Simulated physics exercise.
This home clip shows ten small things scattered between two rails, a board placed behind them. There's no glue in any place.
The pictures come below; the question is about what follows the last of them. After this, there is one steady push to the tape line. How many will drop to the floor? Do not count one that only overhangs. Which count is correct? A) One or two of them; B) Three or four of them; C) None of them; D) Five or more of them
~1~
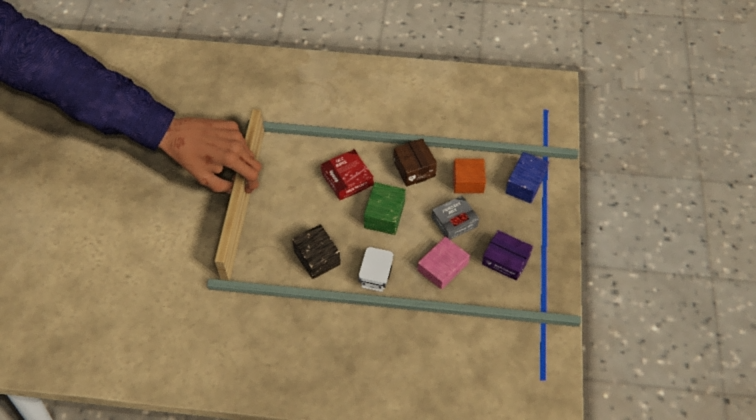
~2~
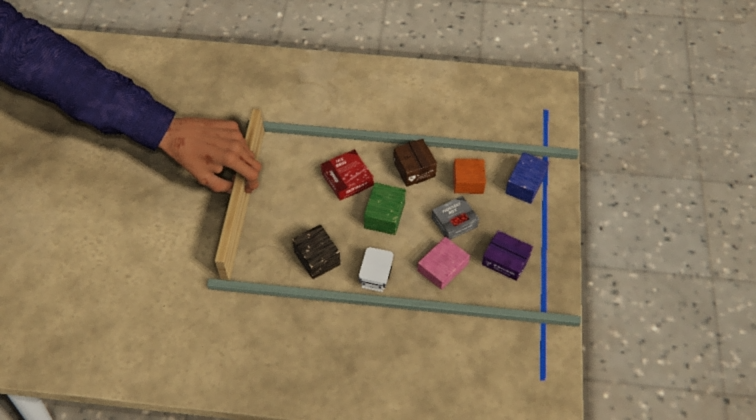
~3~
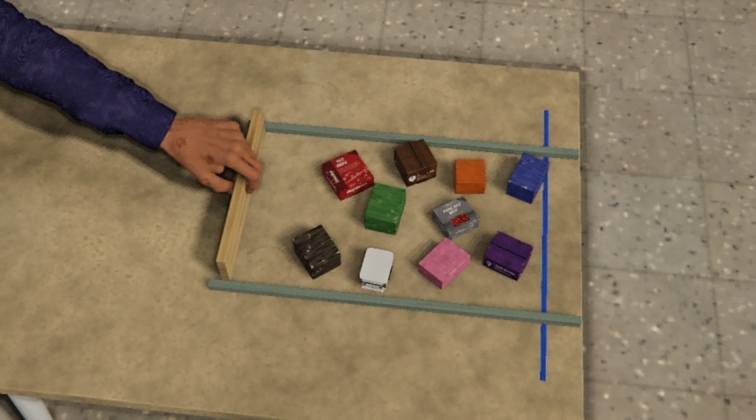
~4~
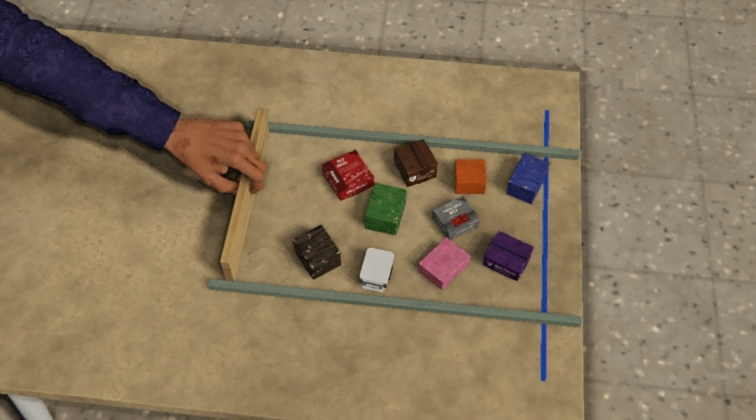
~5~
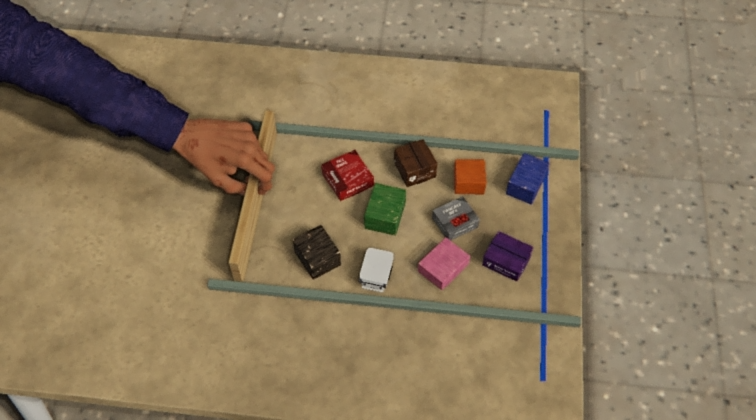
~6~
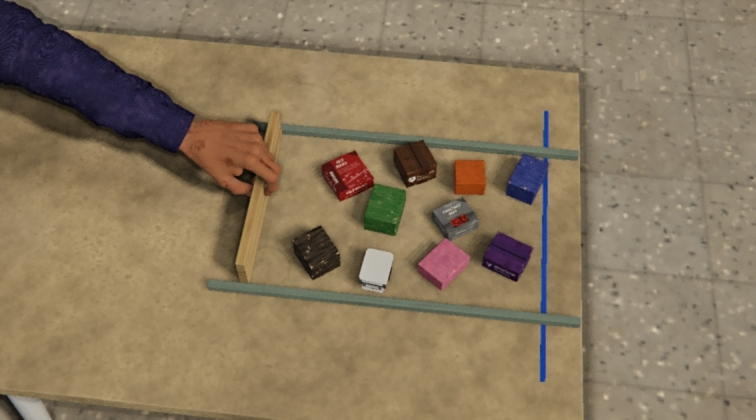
The answer is D.
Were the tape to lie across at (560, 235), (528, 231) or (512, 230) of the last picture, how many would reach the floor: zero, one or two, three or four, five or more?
So, for the three spots in the order asked, I'd go with 5 or more, 3 or 4 and either three or four.
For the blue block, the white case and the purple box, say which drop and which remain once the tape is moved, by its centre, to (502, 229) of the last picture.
In short: Blue block gone, white case safe, purple box gone.
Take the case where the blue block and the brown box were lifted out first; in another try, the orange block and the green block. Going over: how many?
Taking the two tries in turn, it comes to 5 and 4.
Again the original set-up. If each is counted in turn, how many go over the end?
The answer is exactly 7.
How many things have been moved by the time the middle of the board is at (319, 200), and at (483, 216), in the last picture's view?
Counts: 2 and 10.
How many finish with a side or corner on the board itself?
At rest, 3 are in contact.
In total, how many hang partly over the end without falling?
As for overhanging, the count is 1.
A little later, none off yet; blue block at rest near (527, 179); purple box at rest near (507, 257); orange block at rest near (469, 177).
Next, none off yet; blue block shifted about its own width near (571, 182); purple box shifted about its own width near (549, 245); orange block shifted well along near (541, 186).
When it is over, the number that fall off is five or more; down, white case, brown box, pink block, grey box, orange block, purple box and blue block.
